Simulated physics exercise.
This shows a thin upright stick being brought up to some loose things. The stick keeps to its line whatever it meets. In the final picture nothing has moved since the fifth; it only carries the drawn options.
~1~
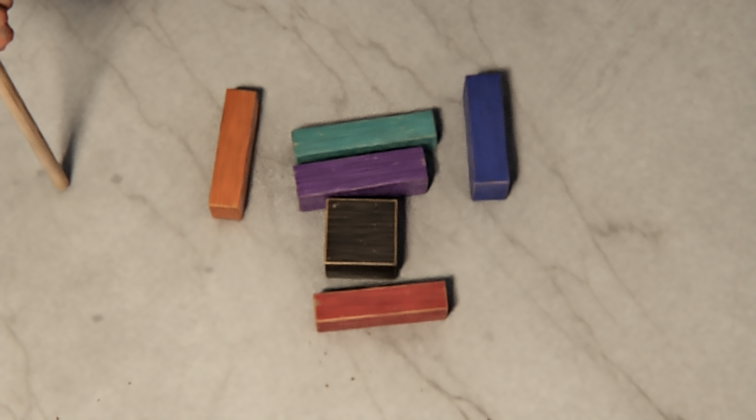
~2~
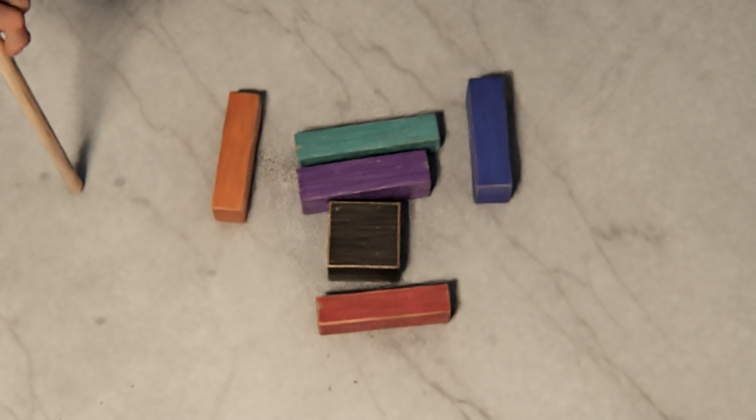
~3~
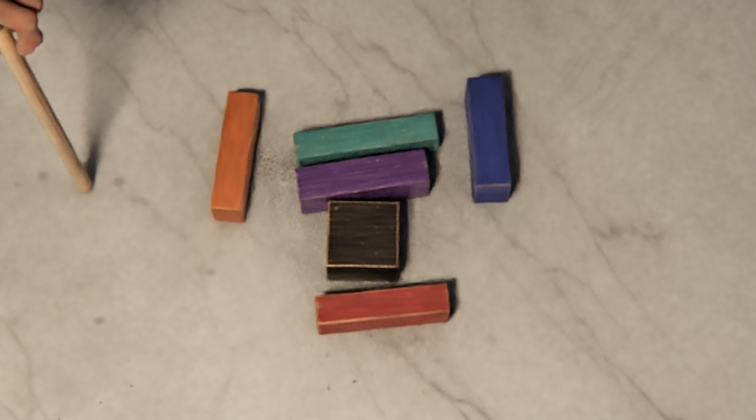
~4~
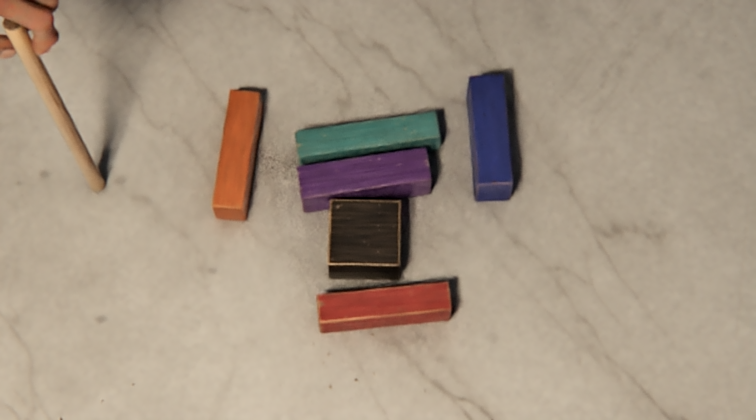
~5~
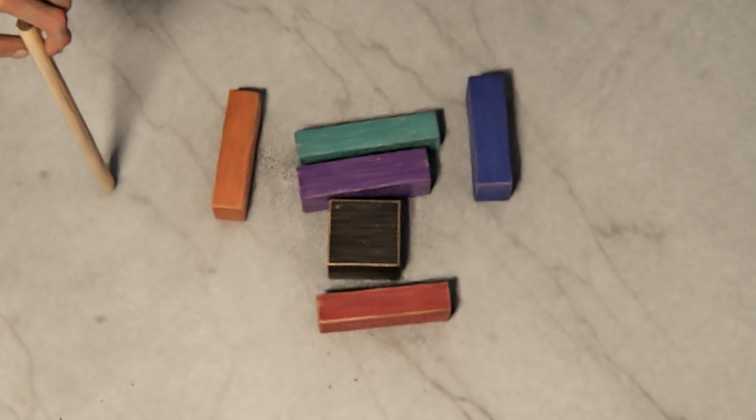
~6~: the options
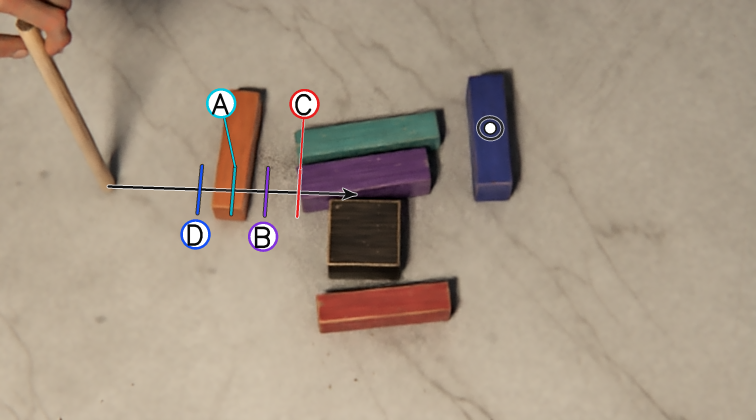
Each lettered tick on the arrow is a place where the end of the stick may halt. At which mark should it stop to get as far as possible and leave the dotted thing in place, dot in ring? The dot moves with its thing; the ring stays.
Mark C.
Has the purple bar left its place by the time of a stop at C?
Yes.
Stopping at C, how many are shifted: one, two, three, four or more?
Three.
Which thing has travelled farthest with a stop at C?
The orange bar.
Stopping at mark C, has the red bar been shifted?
By then, no.
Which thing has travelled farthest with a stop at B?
It is the orange bar.
On the marked copy, A at (233, 191); B at (267, 192); C at (299, 193); D at (200, 189); the arrow from (108, 187) to (356, 194); the white dot at (491, 128).
Taking C. A third of the way, foot of the stick (180, 190).
Two thirds of the way, foot of the stick (248, 192); orange bar (261, 153).
When it is over, foot of the stick (299, 193); orange bar (313, 152); purple bar (404, 176); the dot is still in its ring.
As for the rest, A keeps the dot in but is short; B keeps the dot in but is short; D keeps the dot in but is short.
